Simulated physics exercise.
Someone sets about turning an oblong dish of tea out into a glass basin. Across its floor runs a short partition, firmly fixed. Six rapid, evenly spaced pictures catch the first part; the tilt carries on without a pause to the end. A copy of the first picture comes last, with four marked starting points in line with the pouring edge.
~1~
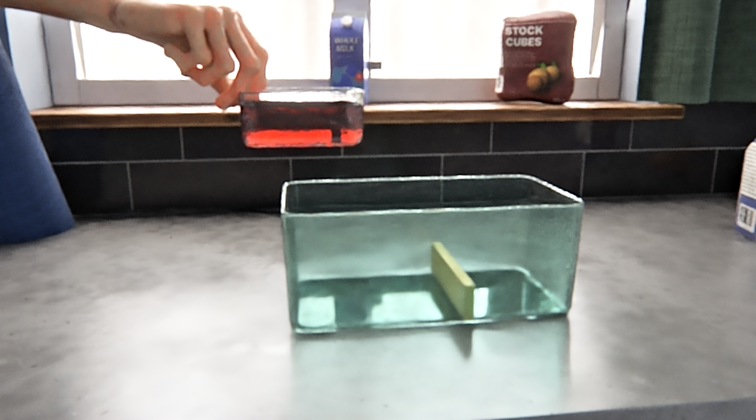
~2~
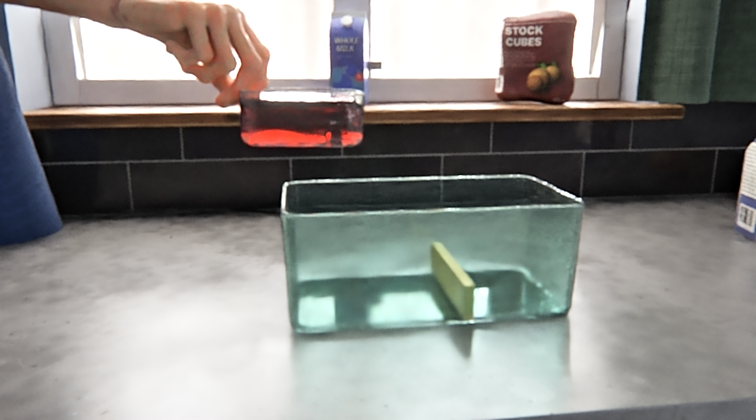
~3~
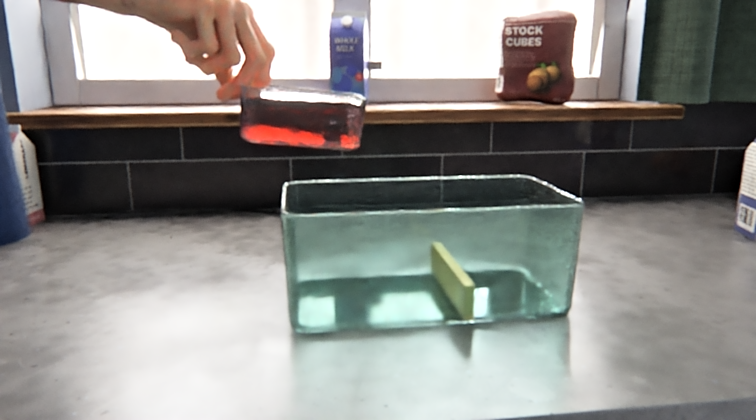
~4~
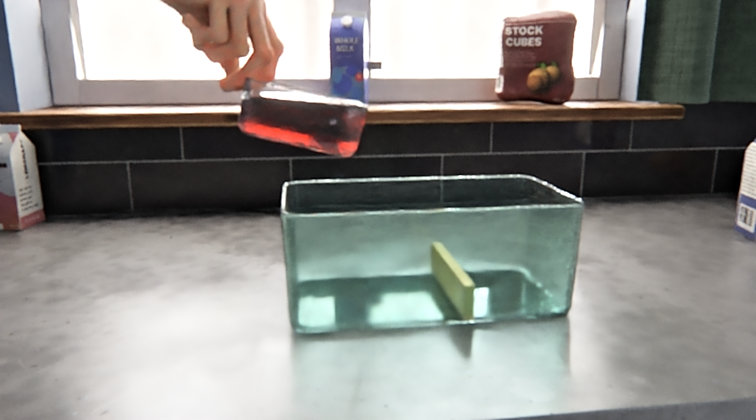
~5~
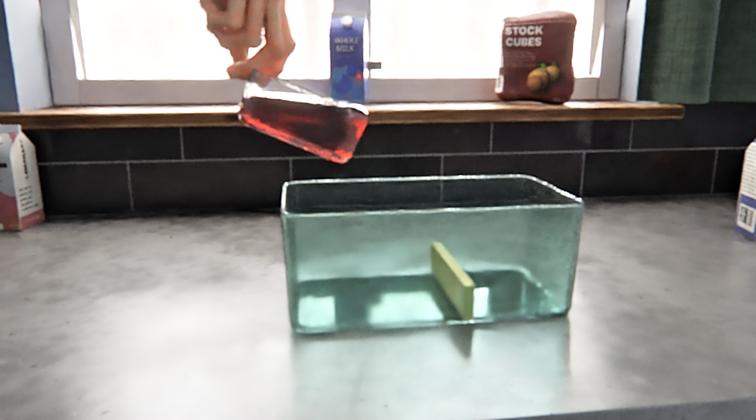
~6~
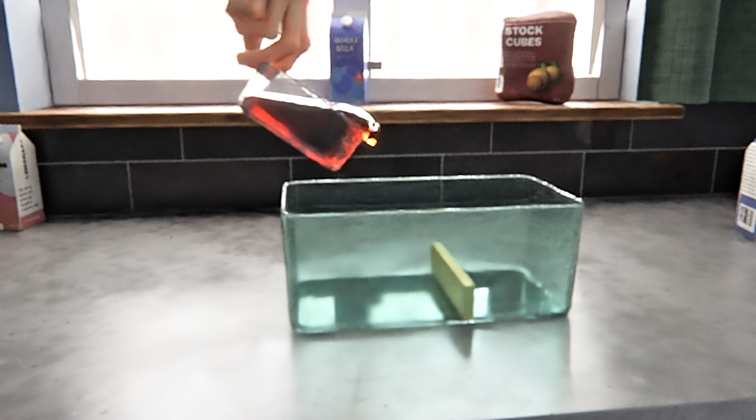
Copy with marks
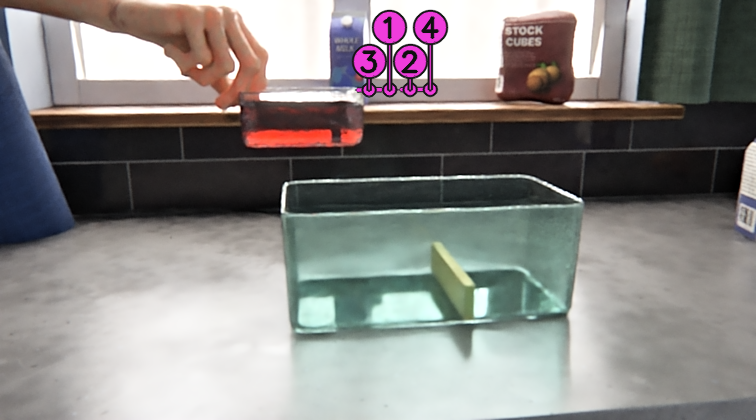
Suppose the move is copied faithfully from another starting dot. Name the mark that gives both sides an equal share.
2 is best.
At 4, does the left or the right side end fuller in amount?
More ends on the right.
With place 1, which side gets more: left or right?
The left one.
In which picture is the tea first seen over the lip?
Picture 5.
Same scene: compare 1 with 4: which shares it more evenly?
It is 4.
On the marked copy, 1 at (389, 89); 2 at (410, 89); 3 at (369, 89); 4 at (430, 89).
With 1, about 83 % ends left of the wall and 16 % right of it.
With 2, about 46 % ends left of the wall and 53 % right of it.
With 3, about 94 % ends left of the wall and 6 % right of it.
With 4, about 28 % ends left of the wall and 71 % right of it.
